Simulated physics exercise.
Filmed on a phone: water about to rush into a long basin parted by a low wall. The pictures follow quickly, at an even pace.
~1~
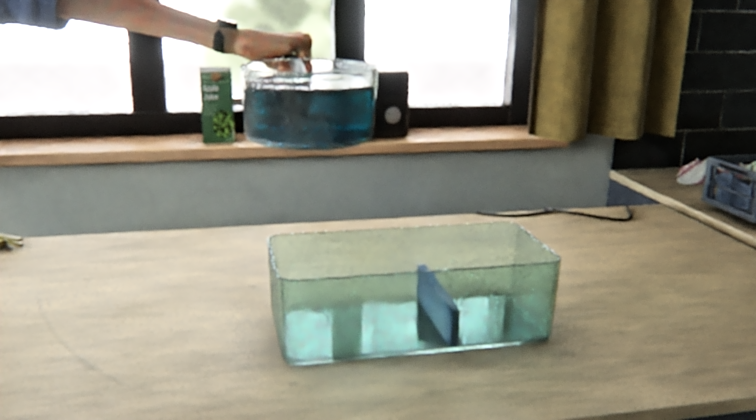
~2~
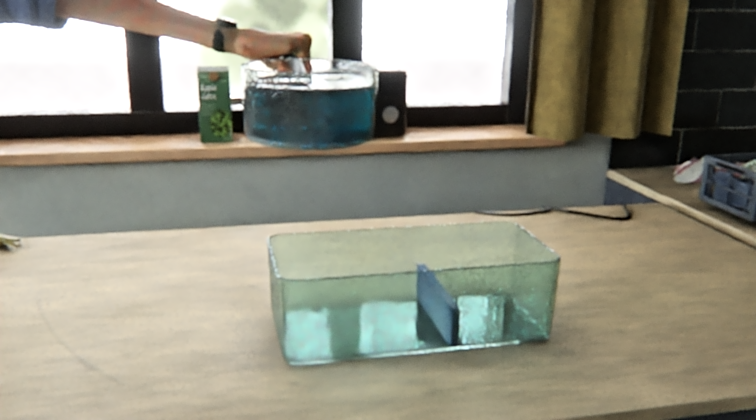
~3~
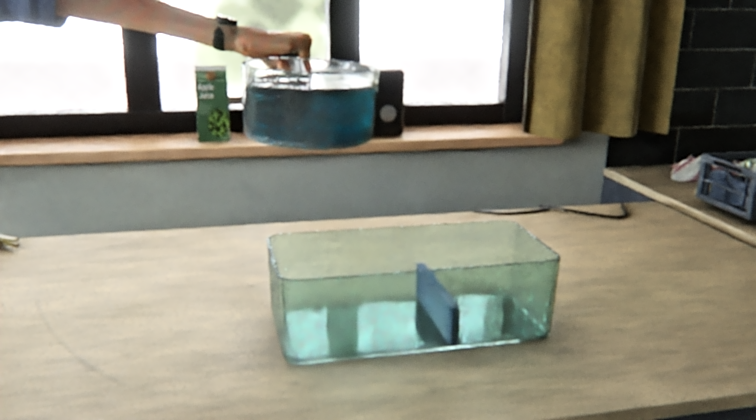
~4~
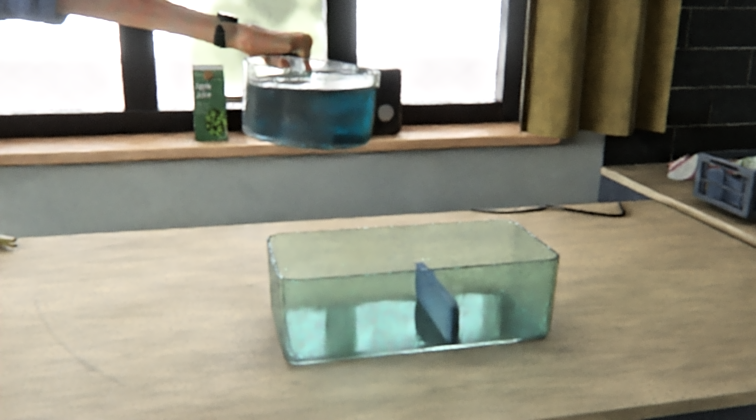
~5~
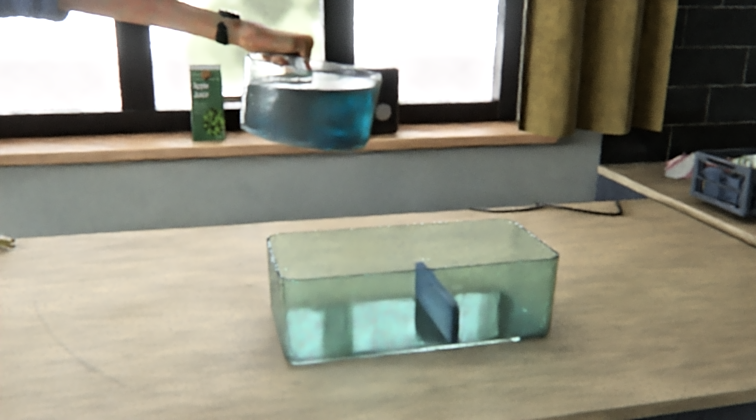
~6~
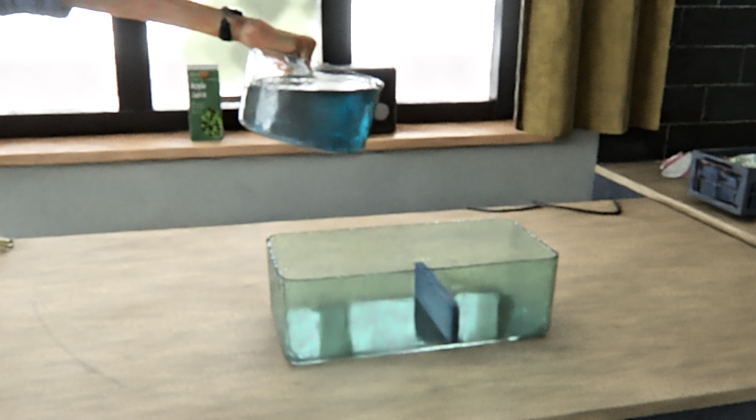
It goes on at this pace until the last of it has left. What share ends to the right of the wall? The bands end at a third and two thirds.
In the end from a third to two thirds is right of the wall.
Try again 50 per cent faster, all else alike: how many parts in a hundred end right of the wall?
About 30 per cent.
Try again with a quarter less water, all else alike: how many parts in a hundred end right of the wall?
Some 20 per cent.
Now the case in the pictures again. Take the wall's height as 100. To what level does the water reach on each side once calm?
Near 40 on the left, 50 on the right.
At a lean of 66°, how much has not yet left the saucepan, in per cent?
It comes to 60 per cent or so.
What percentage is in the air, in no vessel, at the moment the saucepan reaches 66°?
About 30 per cent.
A moment on, the saucepan is tipped part way and 60 per cent is still to pour, 5 is left of the wall and 4 right of it.
Next, the saucepan is tipped on its side and 13 per cent is still to pour, 30 is left of the wall and 42 right of it.
Then the saucepan is tipped right over and 1 per cent is still to pour, 52 is left of the wall and 42 right of it.
Later the saucepan is tipped right over and 0 per cent is still to pour, 55 is left of the wall and 42 right of it.
In the end 56 per cent lies left of the wall, 42 right of it and 2 outside.
